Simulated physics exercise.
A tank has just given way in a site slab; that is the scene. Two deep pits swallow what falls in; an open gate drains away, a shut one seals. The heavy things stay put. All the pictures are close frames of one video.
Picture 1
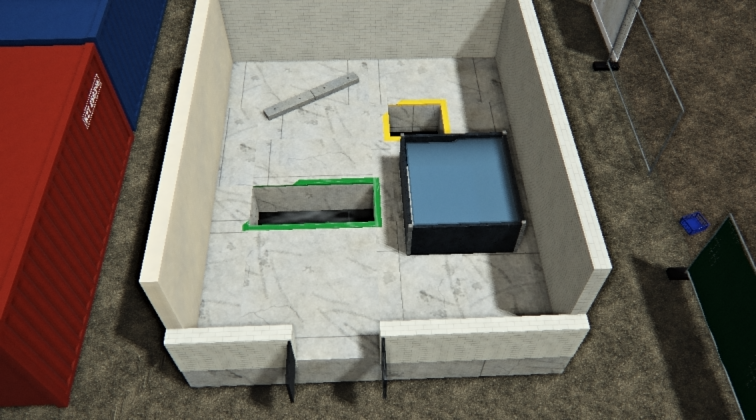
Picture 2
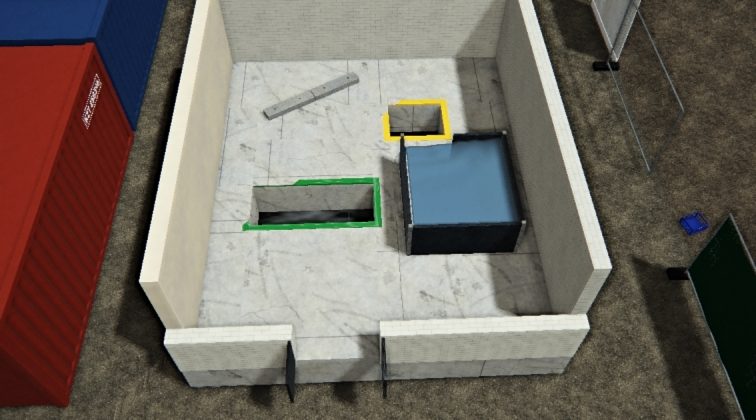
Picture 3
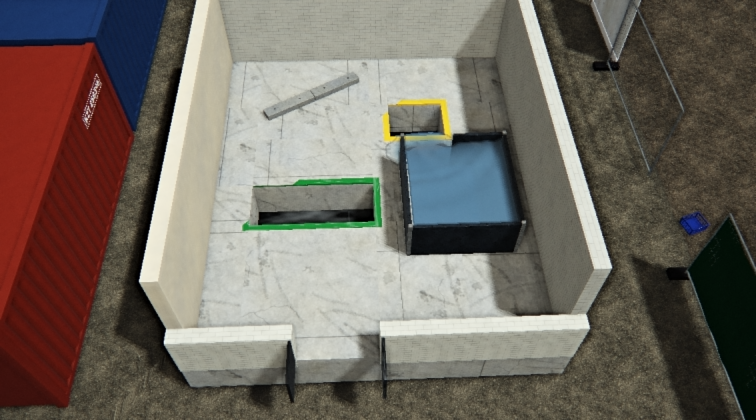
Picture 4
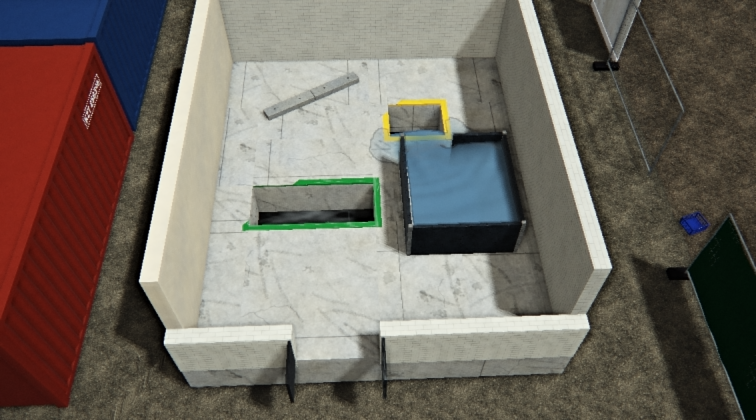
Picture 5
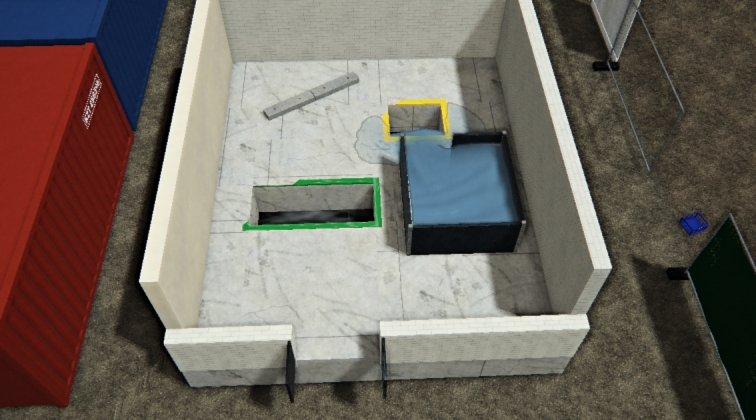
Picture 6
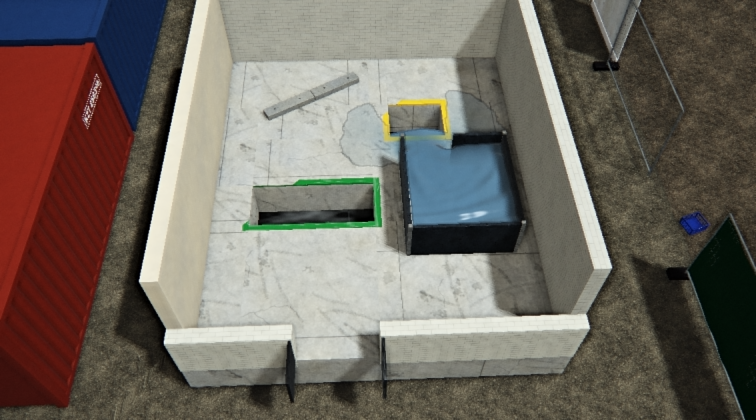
The clip opens on a dark, open tank of still blue water in a walled, pale-floored site, near a green-edged pit and a yellow-edged one. The water's surface ripples and dips as water pours out on the far side, then spreads thinly across the floor around both sides of the yellow-edged pit.
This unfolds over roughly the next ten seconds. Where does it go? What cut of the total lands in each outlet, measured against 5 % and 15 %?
The split: The gate sees under 5 %, the yellow pit sees over 15 %, the green pit sees under 5 %.
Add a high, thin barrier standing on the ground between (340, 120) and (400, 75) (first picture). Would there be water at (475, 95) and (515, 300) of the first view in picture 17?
Taking them in the order asked, the first is inundated and the second is not reached.
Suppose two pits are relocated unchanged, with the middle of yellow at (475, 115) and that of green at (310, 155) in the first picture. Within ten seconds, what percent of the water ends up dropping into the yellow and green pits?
Yellow: 35 %; green: 20 %.
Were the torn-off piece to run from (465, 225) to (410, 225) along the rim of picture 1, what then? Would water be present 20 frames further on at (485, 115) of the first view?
I reckon that spot ends up drenched.
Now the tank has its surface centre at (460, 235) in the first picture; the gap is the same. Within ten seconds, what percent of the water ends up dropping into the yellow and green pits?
The yellow pit ends up with 45 per cent and the green pit with 8 per cent.
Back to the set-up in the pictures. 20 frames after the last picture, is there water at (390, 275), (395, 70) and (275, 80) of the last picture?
In that order, the three spots are high and dry, soaked and high and dry.
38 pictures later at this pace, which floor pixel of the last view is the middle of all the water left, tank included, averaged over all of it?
Around pixel (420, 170).
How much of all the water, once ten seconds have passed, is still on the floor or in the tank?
Some 28 parts in a hundred have not run off.
A moment on, water covers 15 % of the floor; the gate 0 %, the yellow pit 19 %, the green pit 0 %.
Next, water covers 20 % of the floor; the gate 0 %, the yellow pit 31 %, the green pit 0 %.
Then, water covers 30 % of the floor; the gate 0 %, the yellow pit 43 %, the green pit 0 %.
Later, water covers 40 % of the floor; the gate 0 %, the yellow pit 57 %, the green pit 1 %.
In the end, water covers 45 % of the floor; the gate 0 %, the yellow pit 69 %, the green pit 3 %.
